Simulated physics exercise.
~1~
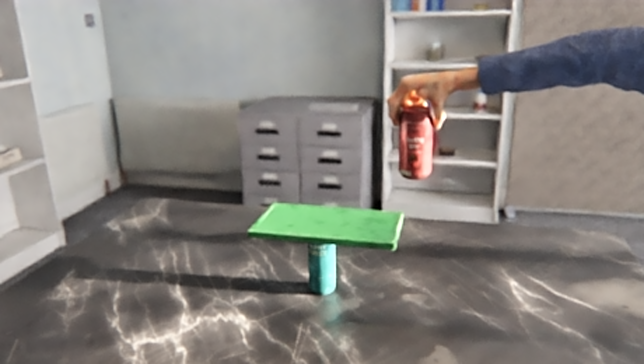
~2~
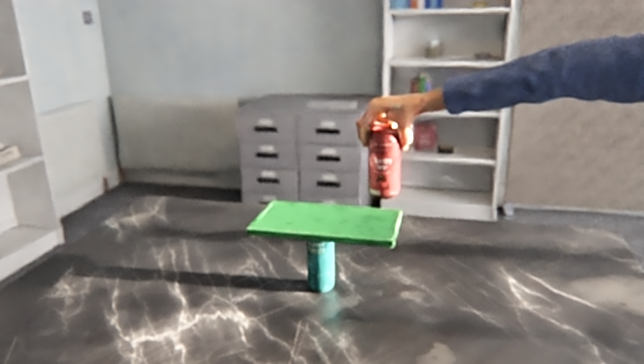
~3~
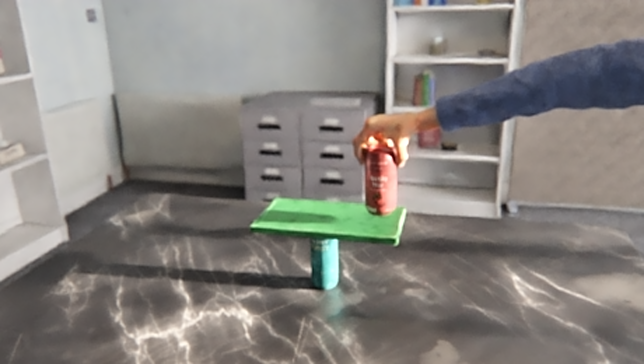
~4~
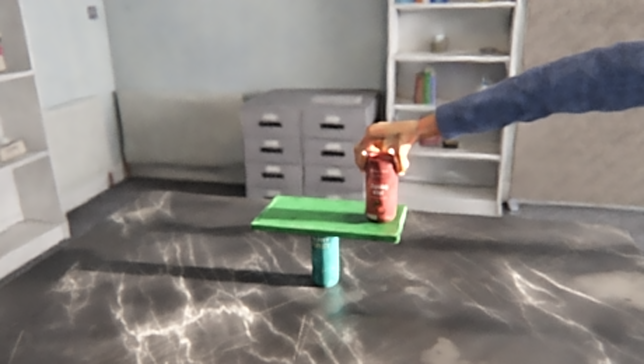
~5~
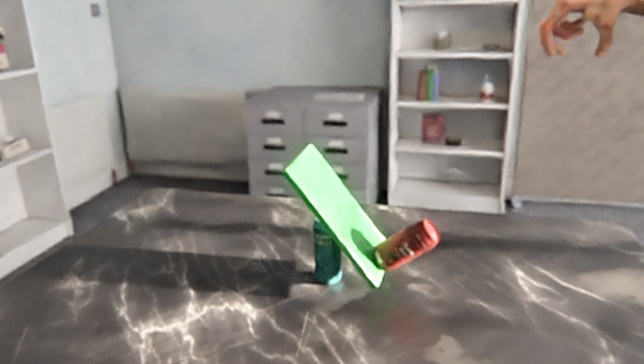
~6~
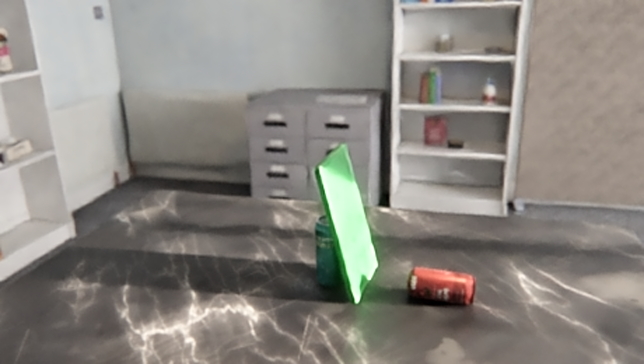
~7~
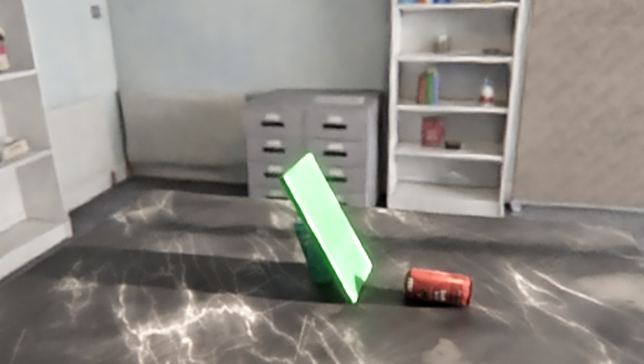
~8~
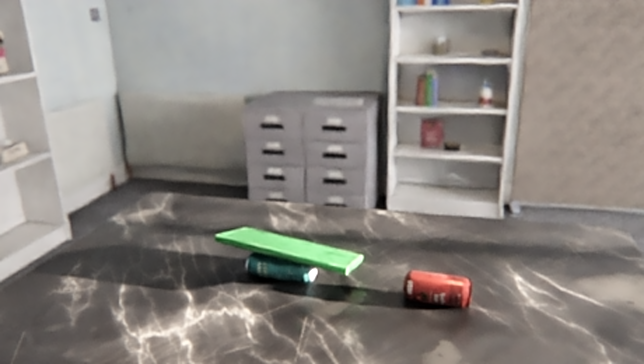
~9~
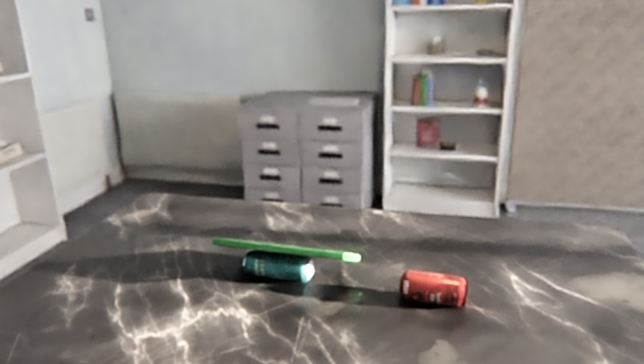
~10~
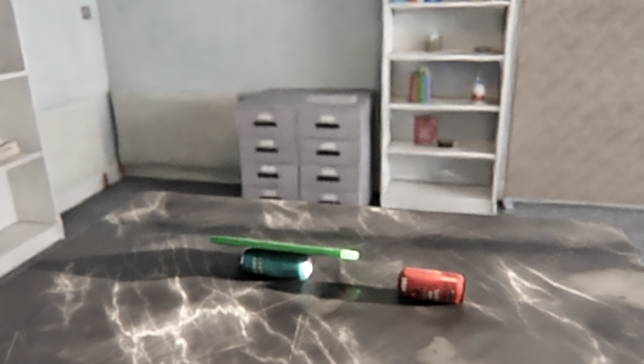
At the start, a green lid lies balanced across an upright turquoise can on a dark marbled tabletop, while a hand holds a red can above and to the right. The hand moves left and lowers the red can onto the right side of the lid. Once the hand lets go and draws back, the lid tips steeply down to the right and the red can slides off, landing on its side. The lid leans against the turquoise can, which then topples to the left. Finally, both cans lie on their sides, with the lid resting on top of the turquoise one.
